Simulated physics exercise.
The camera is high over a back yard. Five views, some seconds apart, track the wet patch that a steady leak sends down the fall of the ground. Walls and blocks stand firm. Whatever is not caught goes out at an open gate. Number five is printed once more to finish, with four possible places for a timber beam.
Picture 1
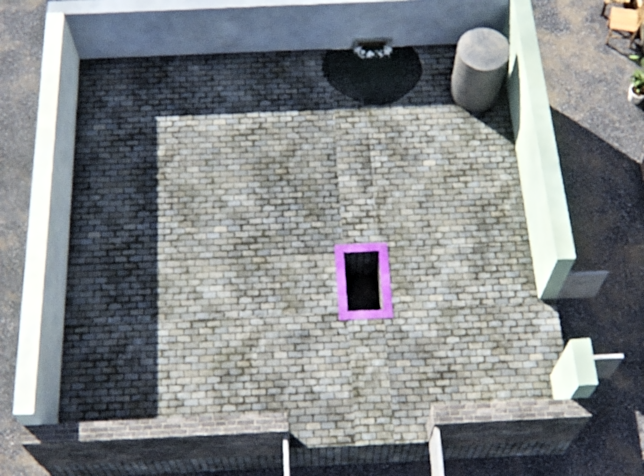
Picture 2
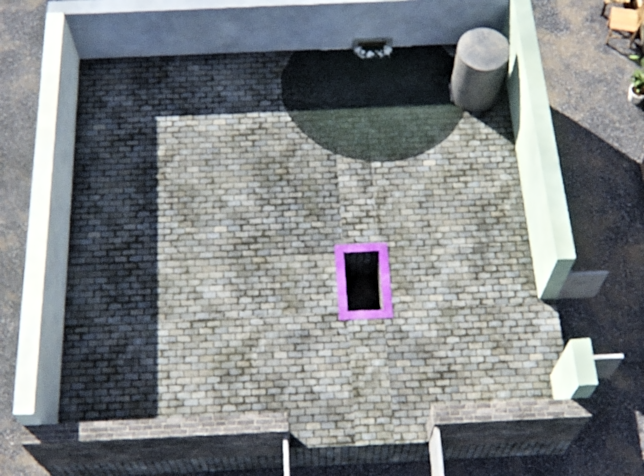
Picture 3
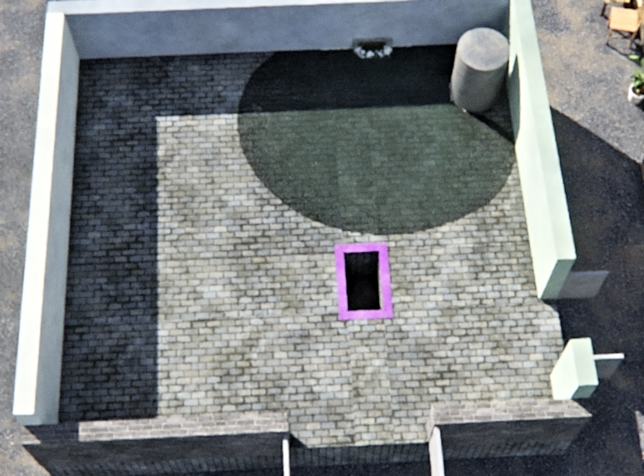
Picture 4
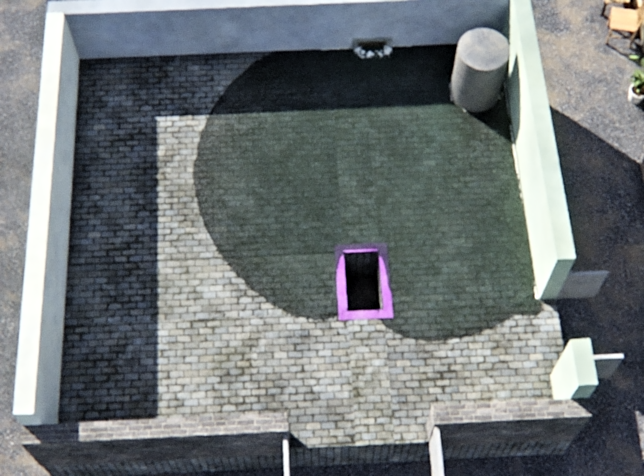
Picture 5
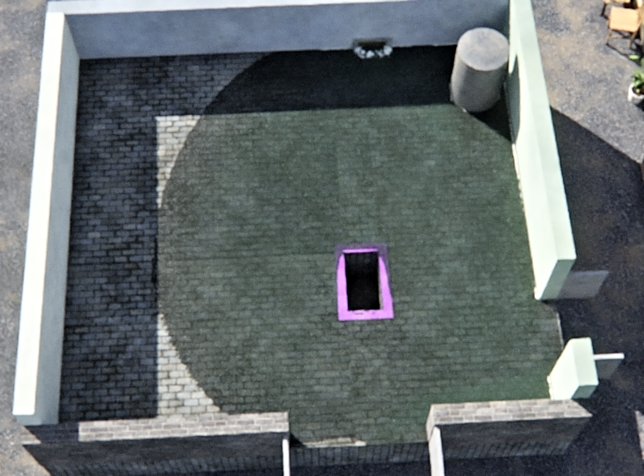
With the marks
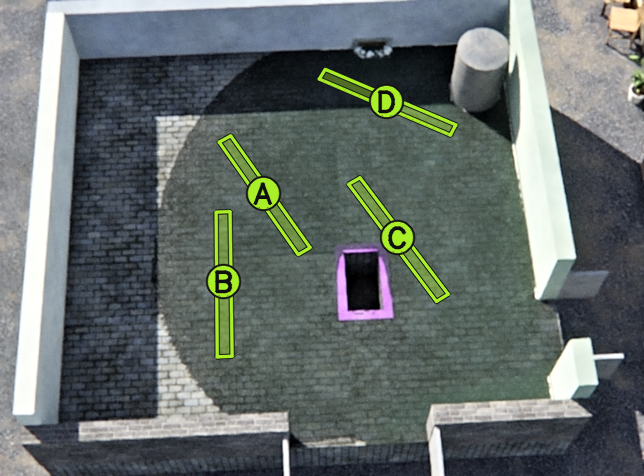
Dark water spreading from a hole in the back wall across a walled brick yard, reaching and surrounding a purple-edged drain pit.
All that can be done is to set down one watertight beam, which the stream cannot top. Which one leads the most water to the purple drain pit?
Spot A does it best.
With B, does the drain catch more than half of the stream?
No.
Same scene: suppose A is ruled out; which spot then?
Here it is spot B.
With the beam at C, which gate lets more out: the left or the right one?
More leaves on the left.
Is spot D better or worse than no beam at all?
Spot D is worse.
On the marked copy, A from (224, 138) to (304, 251); B from (224, 356) to (223, 211); C from (354, 180) to (442, 297); D from (322, 74) to (453, 129).
With A, about 36 % of the stream runs into the purple drain pit, about 61 % out by the gates.
With B, about 21 % of the stream runs into the purple drain pit, about 77 % out by the gates.
With C, about 10 % of the stream runs into the purple drain pit, about 88 % out by the gates.
With D, about 8 % of the stream runs into the purple drain pit, about 89 % out by the gates.
